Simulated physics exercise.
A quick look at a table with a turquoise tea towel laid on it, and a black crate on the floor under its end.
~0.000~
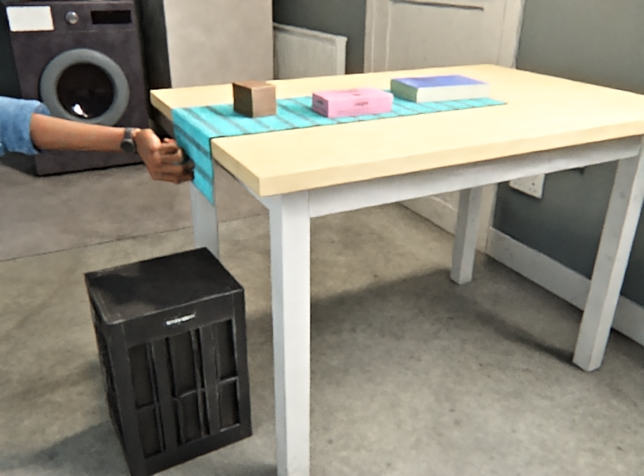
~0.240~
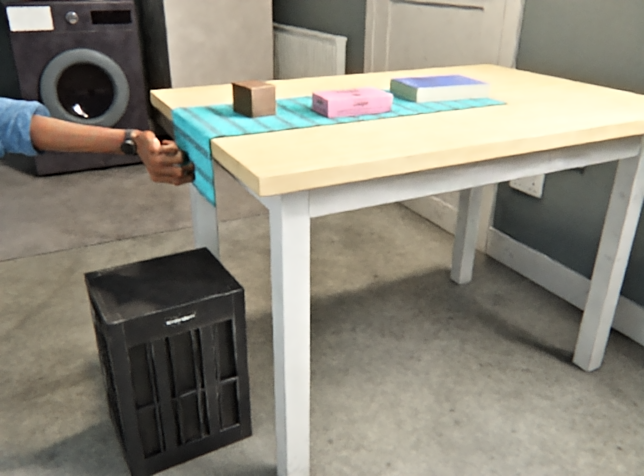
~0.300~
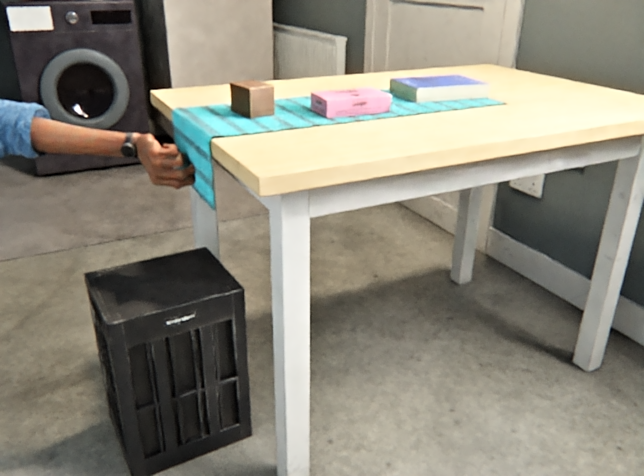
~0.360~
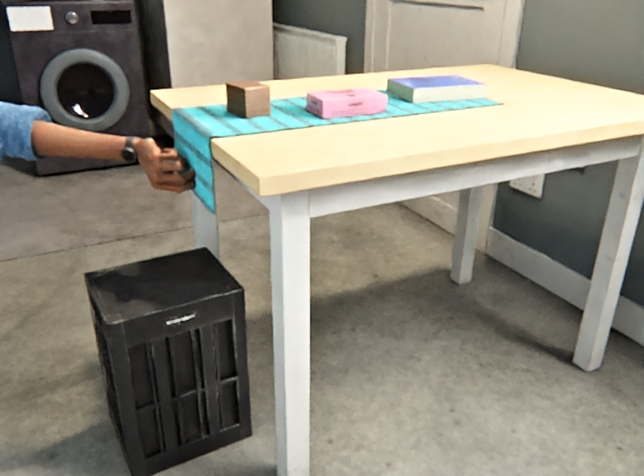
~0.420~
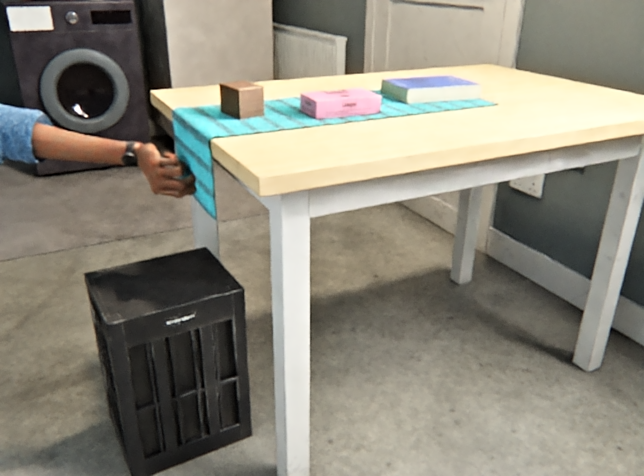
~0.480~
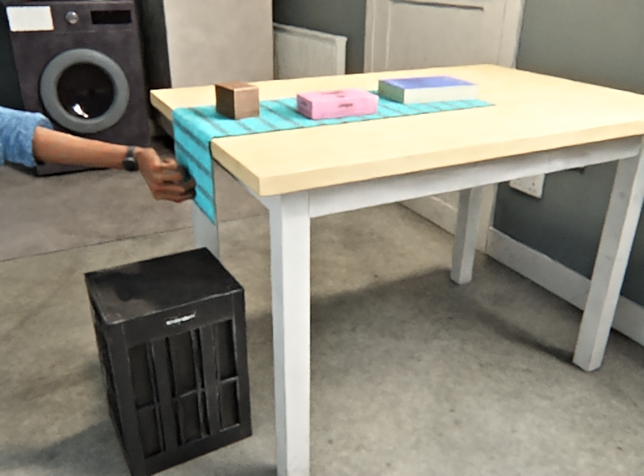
A person's arm in a blue sleeve and dark wristwatch reaches in from the left of a utility room, seen from slightly above by a still camera, with a washing machine behind. On a pale-topped table, a brown block, pink packet and blue book sit on a turquoise cloth, above a black crate. The hand slowly draws the cloth's hanging end down, and all three objects shift slightly left with it.
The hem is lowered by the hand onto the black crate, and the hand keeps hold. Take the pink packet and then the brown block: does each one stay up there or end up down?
Taken in turn, the pink packet stays put up there; the brown block ends up down.
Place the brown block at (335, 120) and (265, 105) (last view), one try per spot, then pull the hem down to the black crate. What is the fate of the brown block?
First try: It stays put; second try: It leaves the top.
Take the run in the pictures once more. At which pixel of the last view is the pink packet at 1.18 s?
Approximate spot: (284, 109).
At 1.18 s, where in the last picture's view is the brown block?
(164, 153), or close to it.
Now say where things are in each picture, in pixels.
Tea towel end (214, 207); pink packet (352, 93); brown block (254, 84); blue book (440, 81); top of the crate (144, 298), in the first picture.
Tea towel end (216, 208), far hem (509, 103); brown block (253, 84); brown block stands on the cloth, in the second picture.
Tea towel end (215, 210); pink packet (351, 93), in the third picture.
Tea towel end (214, 214), far hem (504, 104); brown block (247, 84), in the fourth picture.
Tea towel end (216, 221); pink packet (340, 94), in the fifth picture.
Tea towel end (215, 226), far hem (496, 105); pink packet (337, 94); brown block (236, 85); top of the crate (144, 298), in the sixth picture.
After 0.82 s, hem going down; packet carried along near (312, 106); block carried along near (210, 103).
After 1.18 s, hem going down; packet carried along near (284, 109); block over the edge.
In the end, hem on the crate; packet carried along near (266, 110); block over the edge. The pink packet stays on the table and the brown block goes over the edge.
